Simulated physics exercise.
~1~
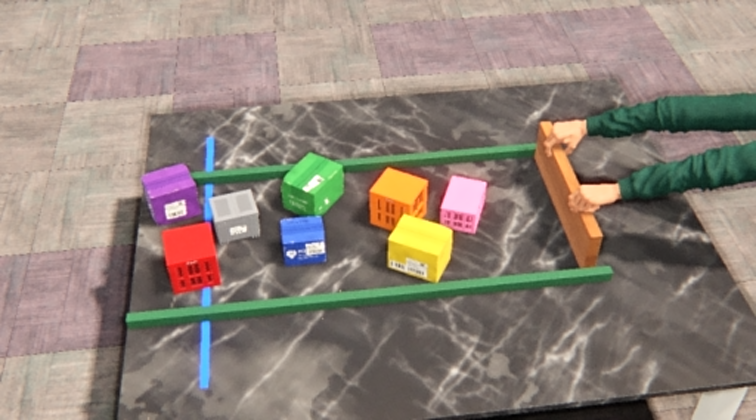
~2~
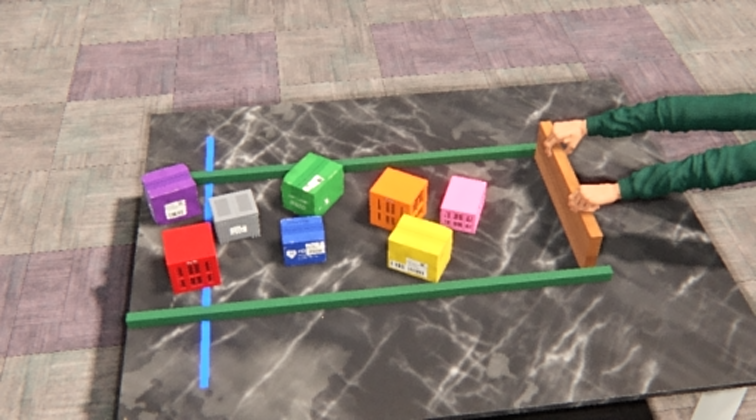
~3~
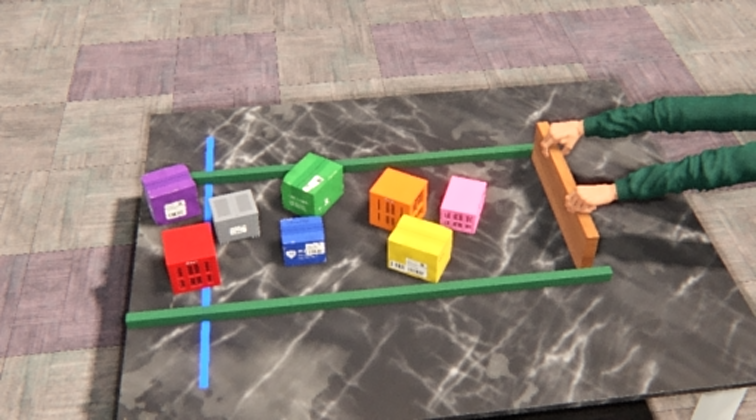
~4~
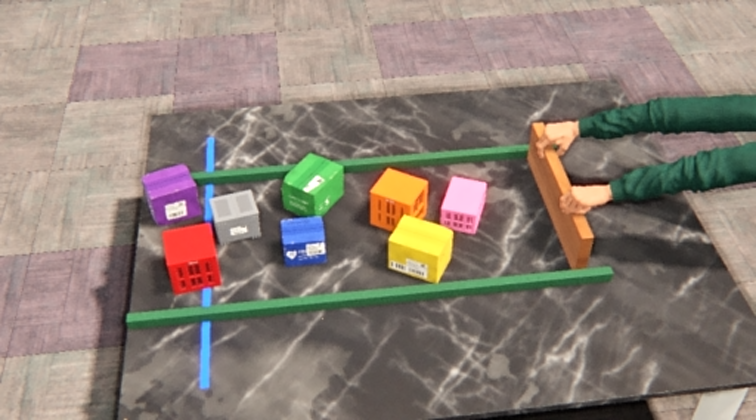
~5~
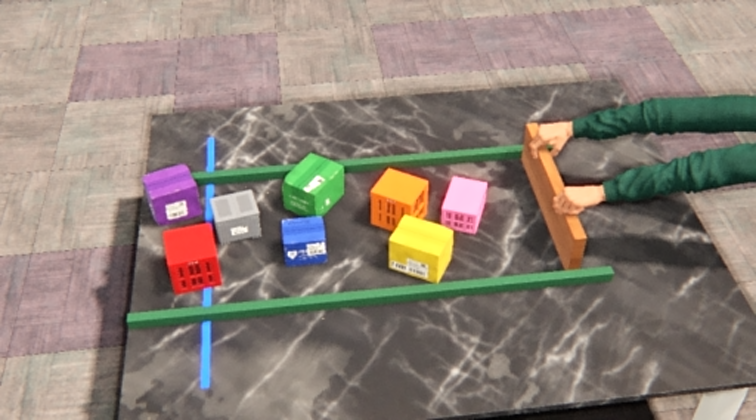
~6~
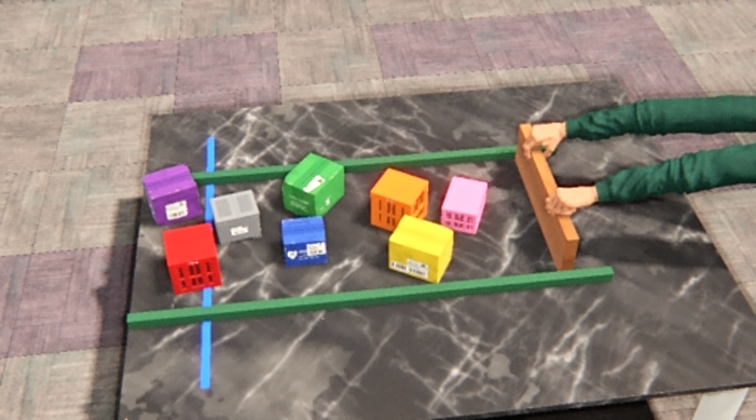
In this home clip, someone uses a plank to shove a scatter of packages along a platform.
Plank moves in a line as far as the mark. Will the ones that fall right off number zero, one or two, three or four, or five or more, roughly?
They will number three or four.
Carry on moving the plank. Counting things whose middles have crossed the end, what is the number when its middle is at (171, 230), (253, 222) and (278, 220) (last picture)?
Respectively, 5, 0 and 0.
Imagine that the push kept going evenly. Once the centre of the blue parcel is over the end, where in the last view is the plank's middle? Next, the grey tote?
(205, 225) and (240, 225), more or less.
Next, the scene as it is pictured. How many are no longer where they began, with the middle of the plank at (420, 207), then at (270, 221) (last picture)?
So 3, and at the other place 7.
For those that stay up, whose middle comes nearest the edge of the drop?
It's the blue parcel.
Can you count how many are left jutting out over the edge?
Count: 2.
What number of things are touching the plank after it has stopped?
That makes 3.
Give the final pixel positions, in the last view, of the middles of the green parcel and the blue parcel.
The green parcel comes to rest close to (183, 187), while the blue parcel rests close to (135, 271).
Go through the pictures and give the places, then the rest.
The first picture shows purple parcel (171, 195); red crate (192, 258); grey tote (235, 217); plank (565, 193); tape (208, 244).
The second picture shows red crate (192, 258); yellow parcel (420, 248).
The third picture shows grey tote (235, 217); pink crate (463, 205).
The fourth picture shows purple parcel (172, 195); green parcel (313, 188).
The fifth picture shows red crate (193, 259); orange crate (399, 203).
The sixth picture shows purple parcel (172, 195); red crate (193, 259); grey tote (236, 218); plank (544, 196); tape (209, 245).
A little later, none off yet; purple parcel at rest near (172, 195); red crate at rest near (193, 259); grey tote at rest near (236, 218).
Next, none off yet; purple parcel at rest near (172, 195); red crate shifted about its own width near (161, 263); grey tote shifted about its own width near (170, 228).
When it is over, the number that fall off is three or four; down, grey tote, red crate and purple parcel.
